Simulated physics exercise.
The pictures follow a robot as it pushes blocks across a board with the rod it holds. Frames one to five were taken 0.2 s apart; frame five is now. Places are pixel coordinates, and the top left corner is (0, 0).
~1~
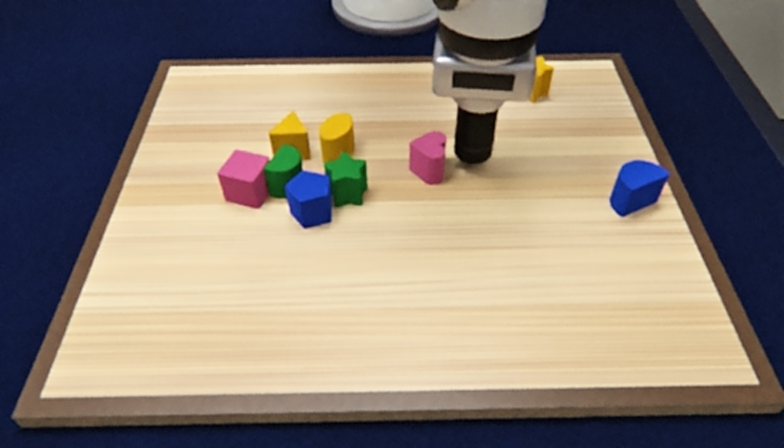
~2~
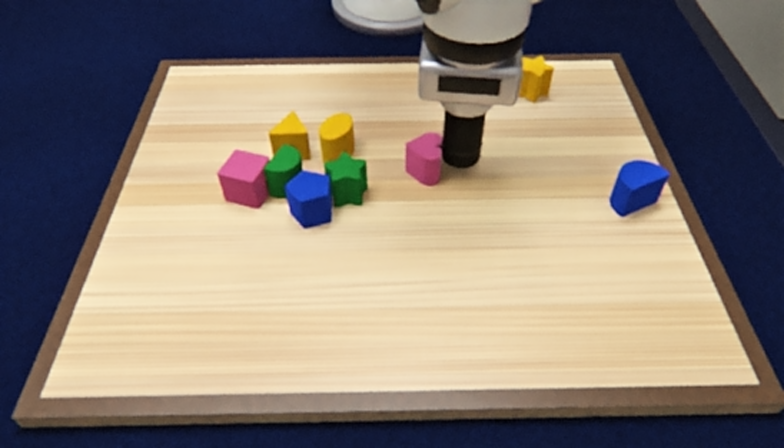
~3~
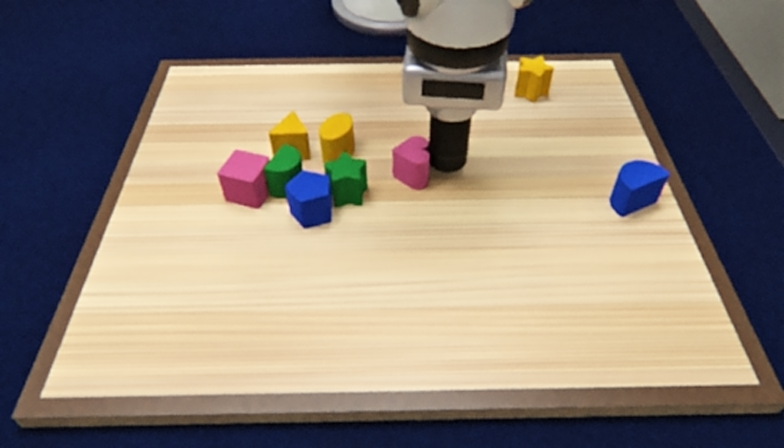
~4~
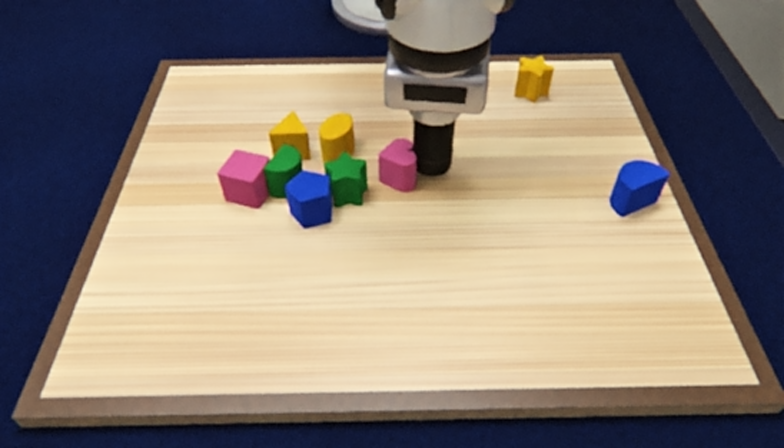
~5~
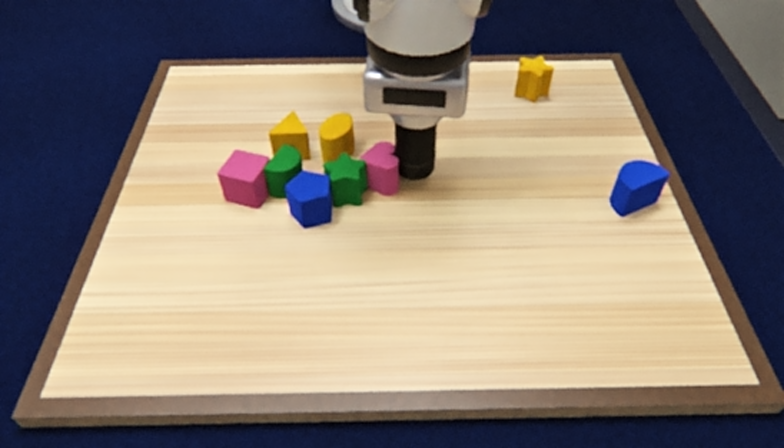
In this clip, a robotic arm with a dark rod tip pushes a pink heart-shaped block a short way left across a wooden board, bringing it beside a green star in a cluster of colourful blocks, while the other blocks stay still.
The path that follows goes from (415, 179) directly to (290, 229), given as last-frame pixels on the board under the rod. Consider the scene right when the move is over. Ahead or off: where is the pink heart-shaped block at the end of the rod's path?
Left aside or behind.
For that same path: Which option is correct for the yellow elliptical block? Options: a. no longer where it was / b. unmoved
I'll go with b - unmoved.
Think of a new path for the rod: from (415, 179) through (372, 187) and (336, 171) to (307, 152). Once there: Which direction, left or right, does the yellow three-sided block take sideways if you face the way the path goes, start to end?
It shifts to the right.
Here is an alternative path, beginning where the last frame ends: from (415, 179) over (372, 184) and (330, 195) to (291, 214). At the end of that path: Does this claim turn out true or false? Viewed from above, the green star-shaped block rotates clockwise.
False - the claim does not hold.
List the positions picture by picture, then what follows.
Rod tip (473, 152); block tops, green half-round block (284, 159); blue pentagon (309, 185); yellow elliptical block (336, 125); green star-shaped block (345, 166); pink heart-shaped block (431, 144), in the first picture.
Rod (461, 156); pink heart-shaped block (427, 145), in the second picture.
Rod (447, 160); pink heart-shaped block (414, 149), in the third picture.
Rod (432, 164); pink heart-shaped block (400, 152), in the fourth picture.
Rod (415, 168); green half-round block (284, 159); blue pentagon (309, 185); yellow elliptical block (336, 125); green star-shaped block (345, 167); pink heart-shaped block (382, 155), in the fifth picture.
On the path given first. One third of the way, rod (375, 184); blue pentagon (299, 190); green star-shaped block (322, 168), turned 45° anticlockwise; pink heart-shaped block (350, 152), turned 50° clockwise.
Two thirds of the way, rod (333, 201); green half-round block (281, 158); blue pentagon (290, 193), turned 20° anticlockwise; green star-shaped block (311, 164), turned 30° anticlockwise; pink heart-shaped block (348, 151), turned 70° clockwise.
At the end, rod (288, 218); green half-round block (277, 154), turned 15° anticlockwise; blue pentagon (242, 204); yellow elliptical block in place; green star-shaped block (306, 166); pink heart-shaped block (348, 151), turned 70° clockwise.
